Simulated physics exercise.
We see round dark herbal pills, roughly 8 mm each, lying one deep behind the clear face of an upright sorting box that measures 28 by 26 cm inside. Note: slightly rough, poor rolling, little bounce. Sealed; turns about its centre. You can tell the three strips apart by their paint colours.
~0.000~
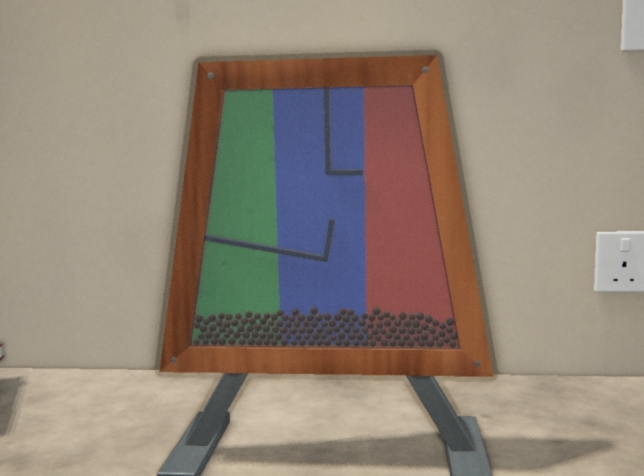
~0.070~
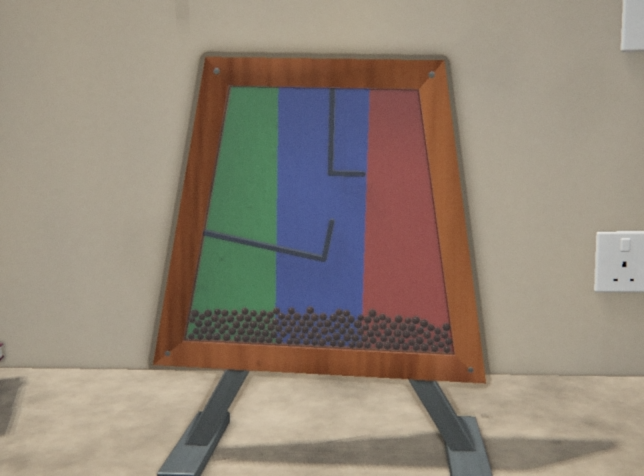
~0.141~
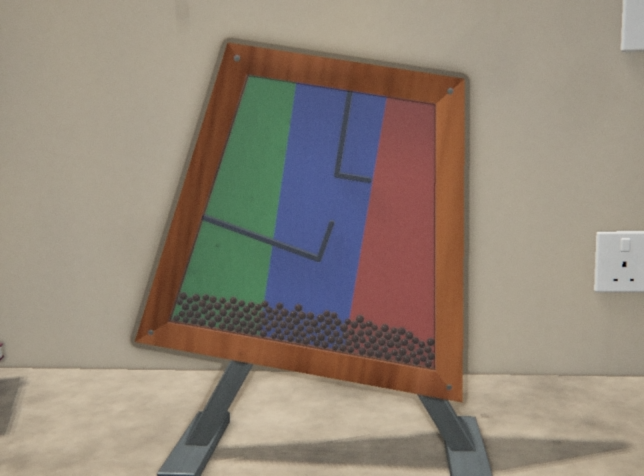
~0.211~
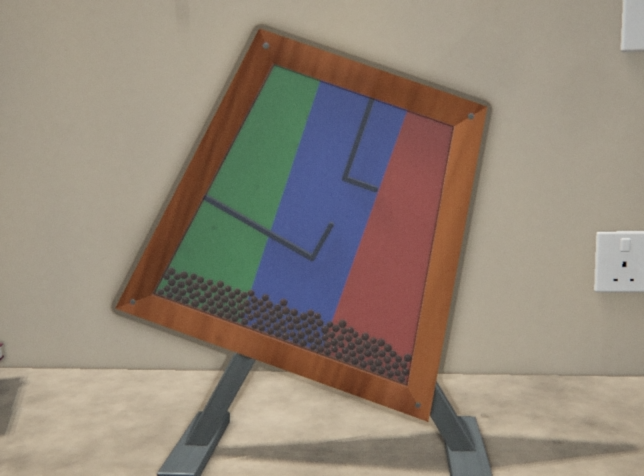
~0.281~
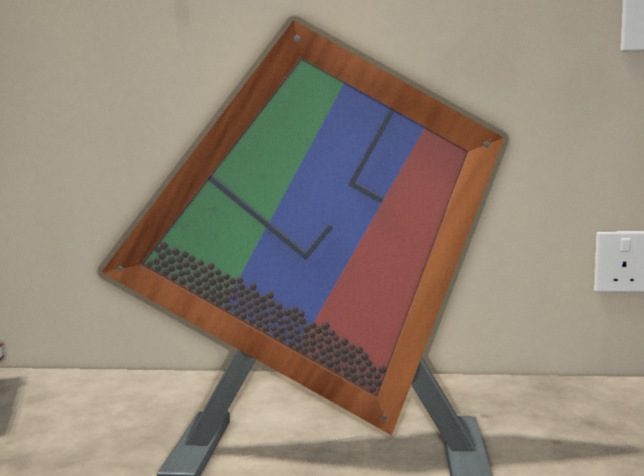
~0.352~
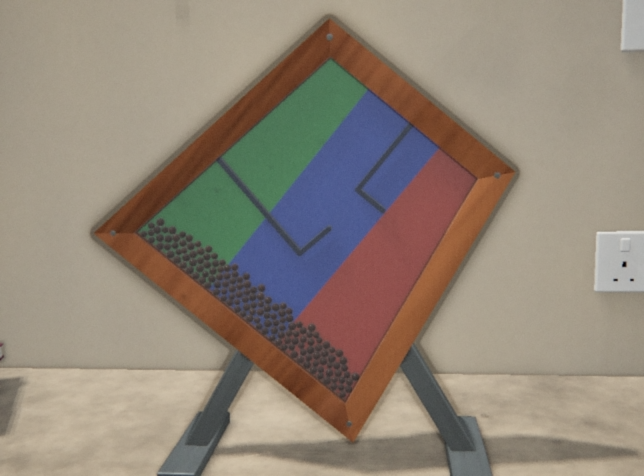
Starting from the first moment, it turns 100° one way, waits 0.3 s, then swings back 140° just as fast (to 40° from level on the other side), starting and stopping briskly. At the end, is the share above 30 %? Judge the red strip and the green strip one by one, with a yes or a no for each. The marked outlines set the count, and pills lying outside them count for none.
Red: No. Green: Yes.
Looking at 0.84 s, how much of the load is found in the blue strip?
Share: Near 10 per cent.
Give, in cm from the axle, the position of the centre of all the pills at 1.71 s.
I'd put it near 5 centimetres to the right and 10 centimetres below.
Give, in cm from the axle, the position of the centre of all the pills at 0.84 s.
8 cm left, 7 cm below.
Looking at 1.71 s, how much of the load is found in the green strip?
About 0 % of the load.
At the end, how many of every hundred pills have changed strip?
Around 50 per cent, give or take.
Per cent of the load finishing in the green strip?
The answer is near 55 percent.
After 0.84 s, it stands 100° clockwise; the pills' middle is 8 cm left of and 7 cm below the centre; red 90 %, blue 10 %.
After 1.71 s, it stands 30° clockwise; the pills' middle is 5 cm right of and 10 cm below the centre; red 100 %.
After 2.27 s, it stands 40° anticlockwise; the pills' middle is 7 cm right of and 9 cm below the centre; red 30 %, blue 35 %, green 35 %.
Settled by 3.0 s, it stands 40° anticlockwise; red 10 %, blue 35 %, green 55 %.
